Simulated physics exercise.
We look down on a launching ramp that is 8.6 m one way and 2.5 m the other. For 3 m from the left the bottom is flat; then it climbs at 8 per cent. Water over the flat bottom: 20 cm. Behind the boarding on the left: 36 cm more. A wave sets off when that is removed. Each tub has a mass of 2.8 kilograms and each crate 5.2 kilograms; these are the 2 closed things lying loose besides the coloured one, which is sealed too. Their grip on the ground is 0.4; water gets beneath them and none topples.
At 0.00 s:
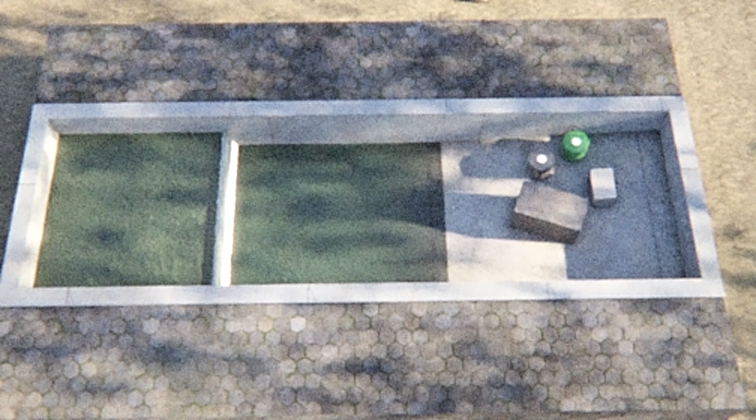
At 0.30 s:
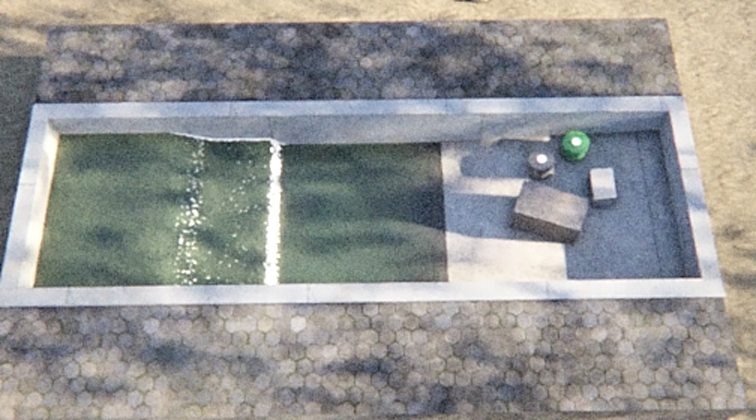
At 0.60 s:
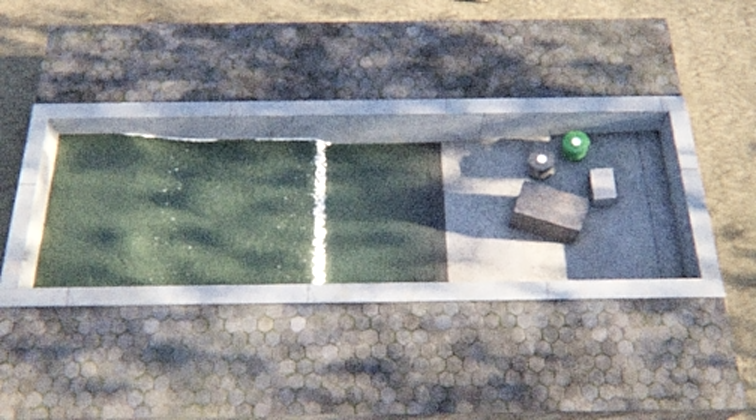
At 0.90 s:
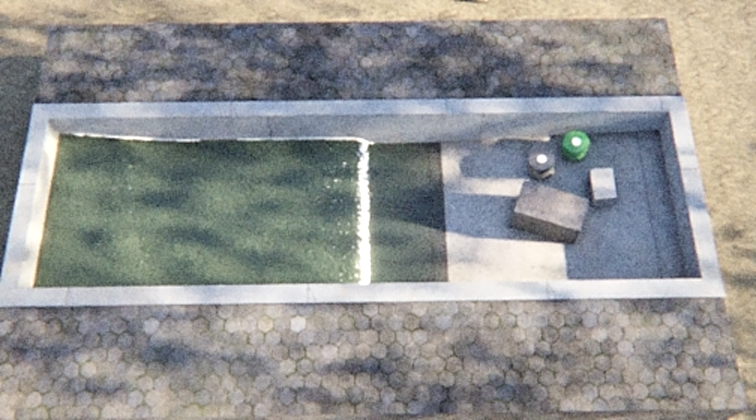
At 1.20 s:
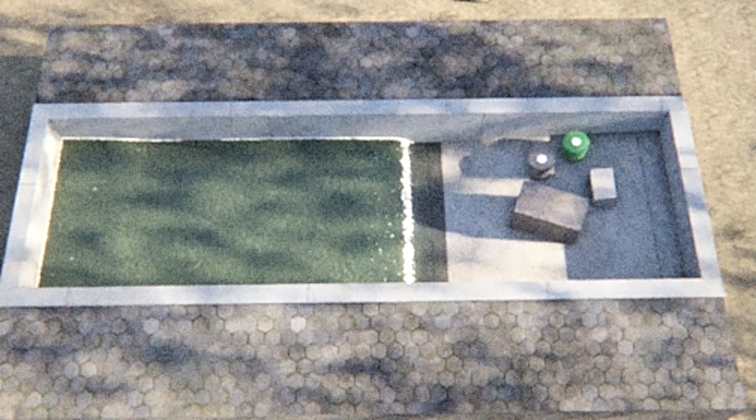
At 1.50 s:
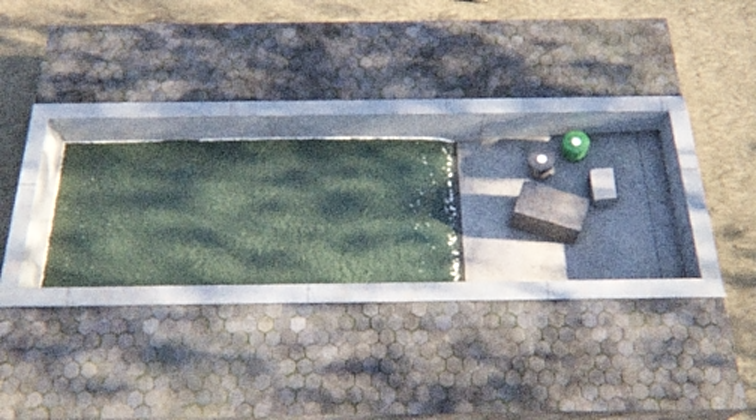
Green water surging rightward in a long, pale-walled basin after a divider vanishes, its white-edged wave nearing motionless blocks and tubs.
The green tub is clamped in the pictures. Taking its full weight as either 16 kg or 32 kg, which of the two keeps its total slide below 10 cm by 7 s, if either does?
The settings both fail to hold it back enough.
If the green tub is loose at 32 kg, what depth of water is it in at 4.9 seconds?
Around 12 cm.
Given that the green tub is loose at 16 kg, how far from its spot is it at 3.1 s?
40 cm.
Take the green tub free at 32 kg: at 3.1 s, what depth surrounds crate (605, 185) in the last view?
Depth: Near 3 cm.
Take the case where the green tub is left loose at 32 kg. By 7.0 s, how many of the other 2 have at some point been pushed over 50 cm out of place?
I count 2.
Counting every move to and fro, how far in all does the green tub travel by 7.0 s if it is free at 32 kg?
Total distance: Near 40 cm.
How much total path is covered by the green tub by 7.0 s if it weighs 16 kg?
Some 300 cm in all.
After 2.1 s the green tub would be 0 cm from its start with 16 kg and 0 cm from its start with 32 kg; 0 cm of water round it then.
After 3.1 s the green tub would be 36 cm from its start with 16 kg and 4 cm from its start with 32 kg; 13 cm of water round it then.
After 4.9 s the green tub would be 45 cm from its start with 16 kg and 7 cm from its start with 32 kg; 12 cm of water round it then.
After 7.0 s the green tub would be 143 cm from its start with 16 kg and 31 cm from its start with 32 kg; 8 cm of water round it then.
